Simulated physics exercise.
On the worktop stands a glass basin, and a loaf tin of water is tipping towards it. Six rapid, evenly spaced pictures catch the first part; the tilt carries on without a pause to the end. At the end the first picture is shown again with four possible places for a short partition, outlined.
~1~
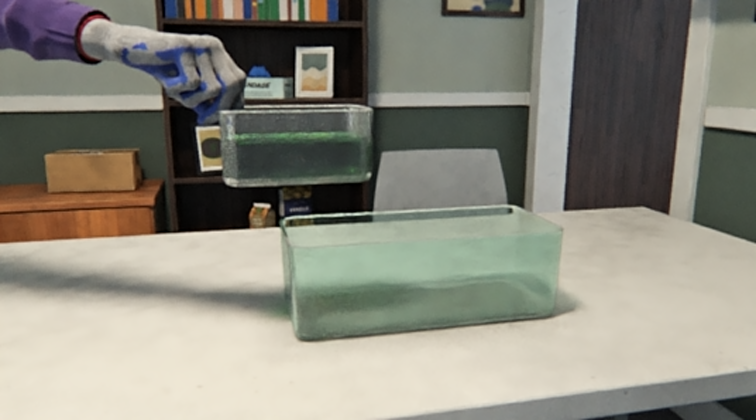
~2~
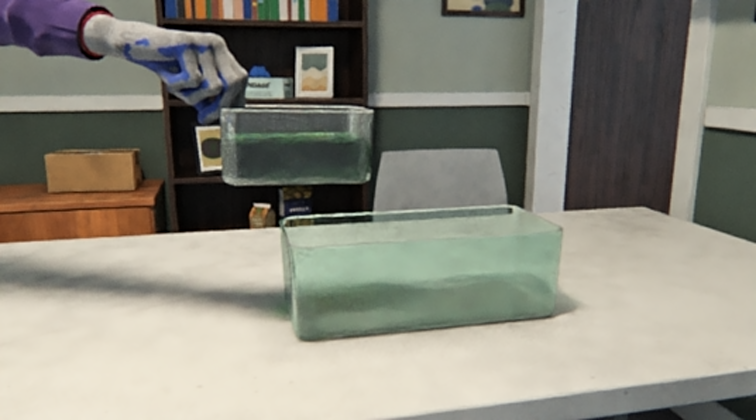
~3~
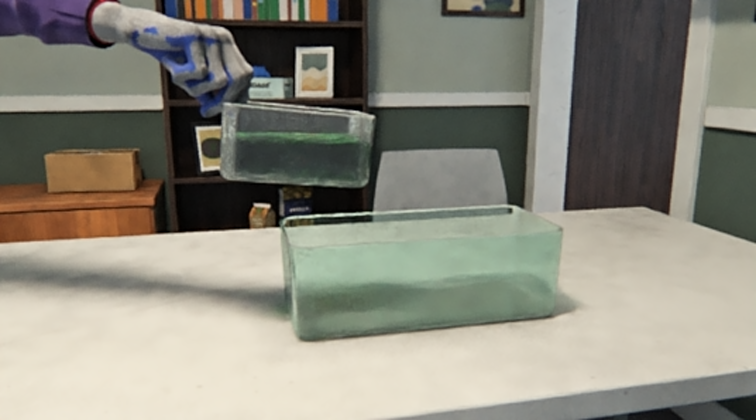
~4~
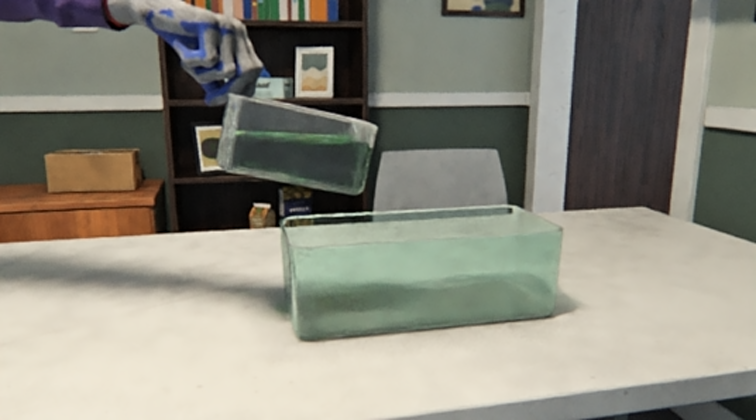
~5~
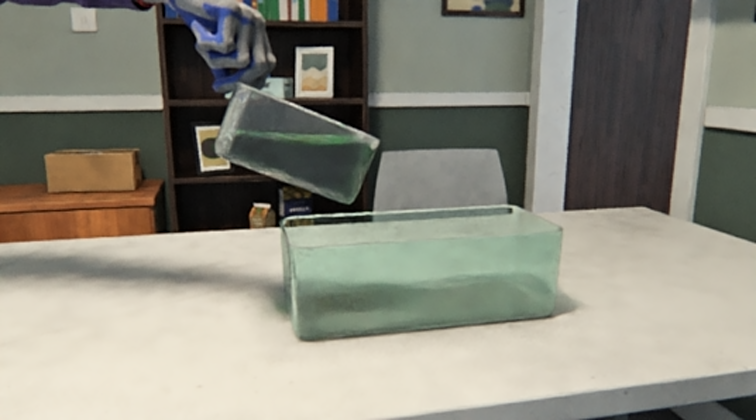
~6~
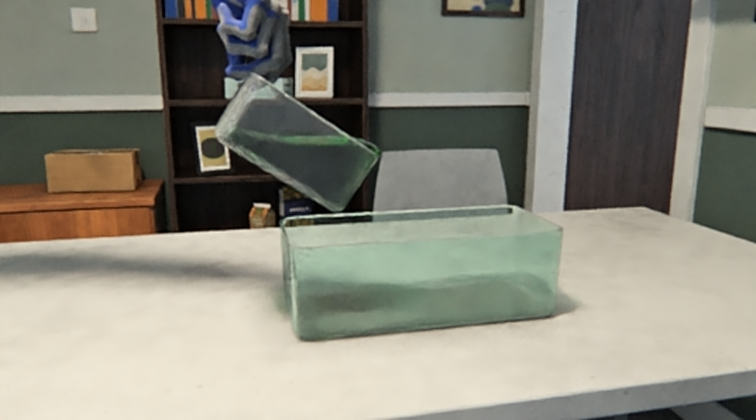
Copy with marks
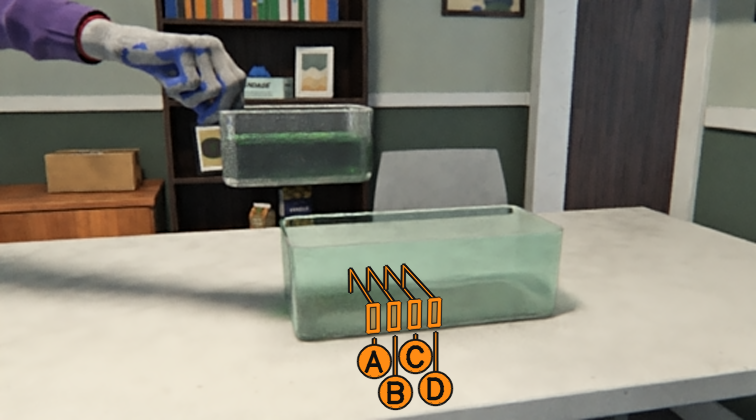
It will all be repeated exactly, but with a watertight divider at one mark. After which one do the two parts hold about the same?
Slot C does it best.
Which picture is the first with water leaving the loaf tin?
Picture 6.
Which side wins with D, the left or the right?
The left one.
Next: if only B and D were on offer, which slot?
Here it is slot B.
In orange, A at (374, 339); B at (395, 336); C at (415, 334); D at (435, 332).
For slot A, about 29 % ends left of the wall and 70 % right of it.
For slot B, about 36 % ends left of the wall and 63 % right of it.
For slot C, about 50 % ends left of the wall and 49 % right of it.
For slot D, about 74 % ends left of the wall and 25 % right of it.
